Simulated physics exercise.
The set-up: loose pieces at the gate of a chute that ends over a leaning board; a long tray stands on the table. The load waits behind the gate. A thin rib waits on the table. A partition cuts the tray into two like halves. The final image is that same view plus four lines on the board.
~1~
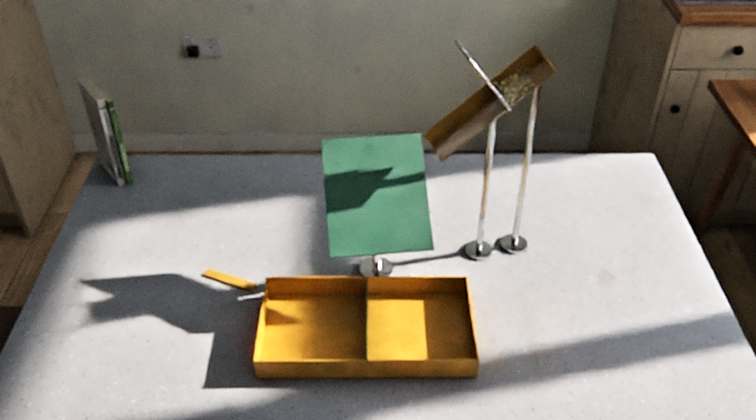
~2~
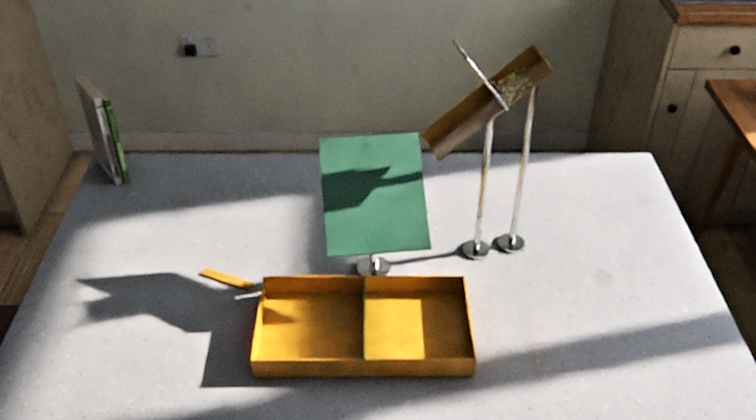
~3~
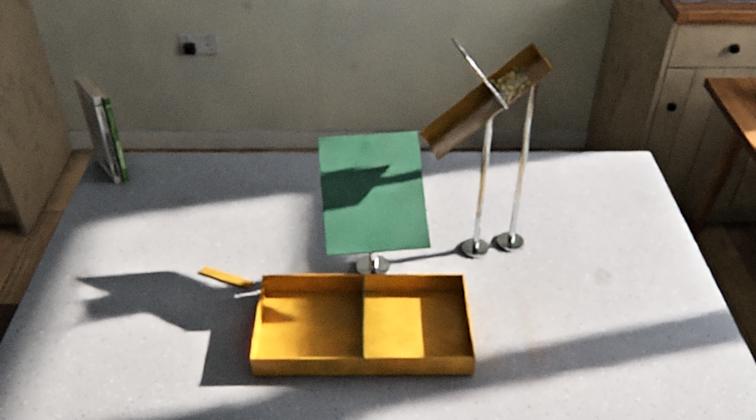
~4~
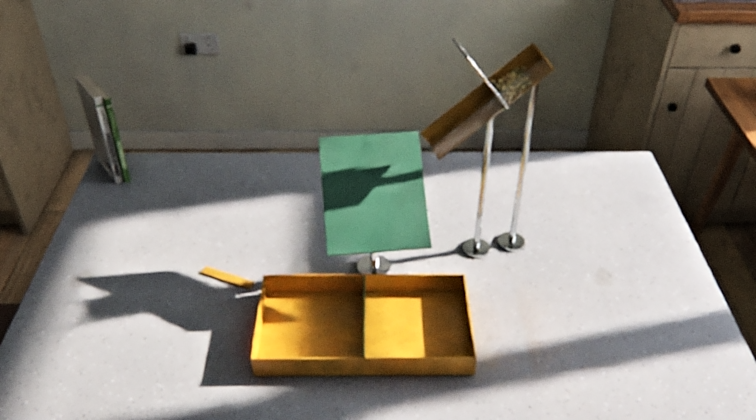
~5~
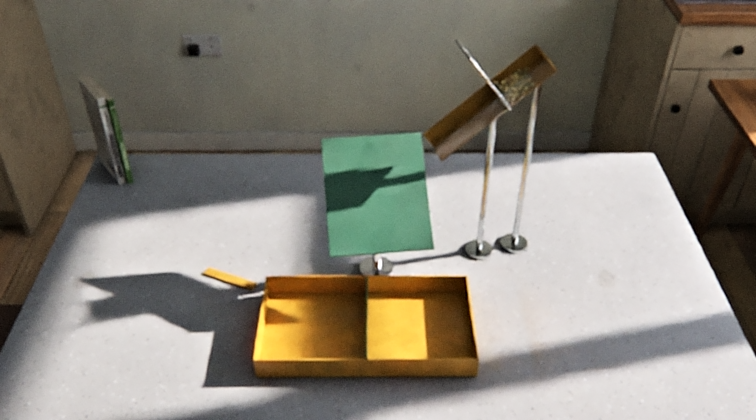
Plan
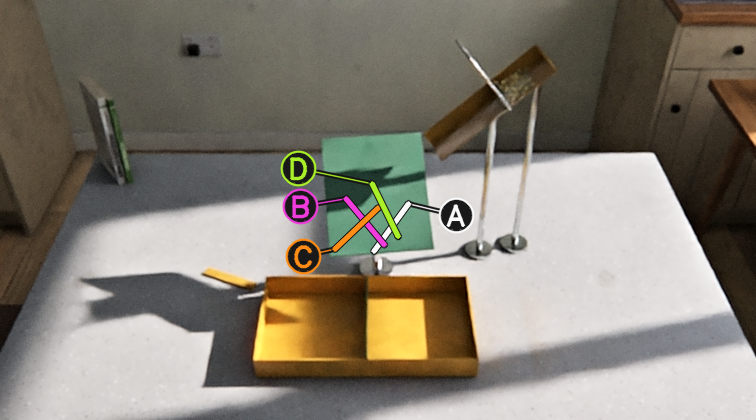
Nothing on the table moved apart from a slight shake of the whole view; the small pale pieces stayed behind the gate in the raised chute, above the leaning green board and the two-part yellow tray.
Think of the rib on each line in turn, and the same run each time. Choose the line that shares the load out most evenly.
Line C does it best.
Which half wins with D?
More lands on the right.
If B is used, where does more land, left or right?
The right half.
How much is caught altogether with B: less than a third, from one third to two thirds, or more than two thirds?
Line B gives more than two thirds.
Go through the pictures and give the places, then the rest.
Load behind the gate at (510, 87), soya beans; lip of the chute at (437, 154), sloping fairly steeply, in the first picture.
Middle of the board at (374, 193), tilted fairly steeply; middle of its low edge at (380, 253); of its high edge at (368, 136), in the second picture.
Front corners of the tray at (251, 358) and (475, 357); front end of its middle wall at (363, 358), in the third picture.
Middle of the load at (508, 85); lip at (434, 152), in the fourth picture.
Middle of the load at (511, 86); lip at (437, 153), in the fifth picture.
On the marked copy, line A from (408, 203) to (374, 251); line B from (346, 198) to (384, 244); line C from (378, 207) to (334, 249); line D from (372, 183) to (398, 236).
Choosing A, of what is caught, nearly all in the left half, a small part in the right.
Choosing B, of what is caught, a stray few in the left half, nearly all in the right.
Choosing C, of what is caught, about half in the left half, about half in the right.
Choosing D, of what is caught, none in the left half, all in the right.
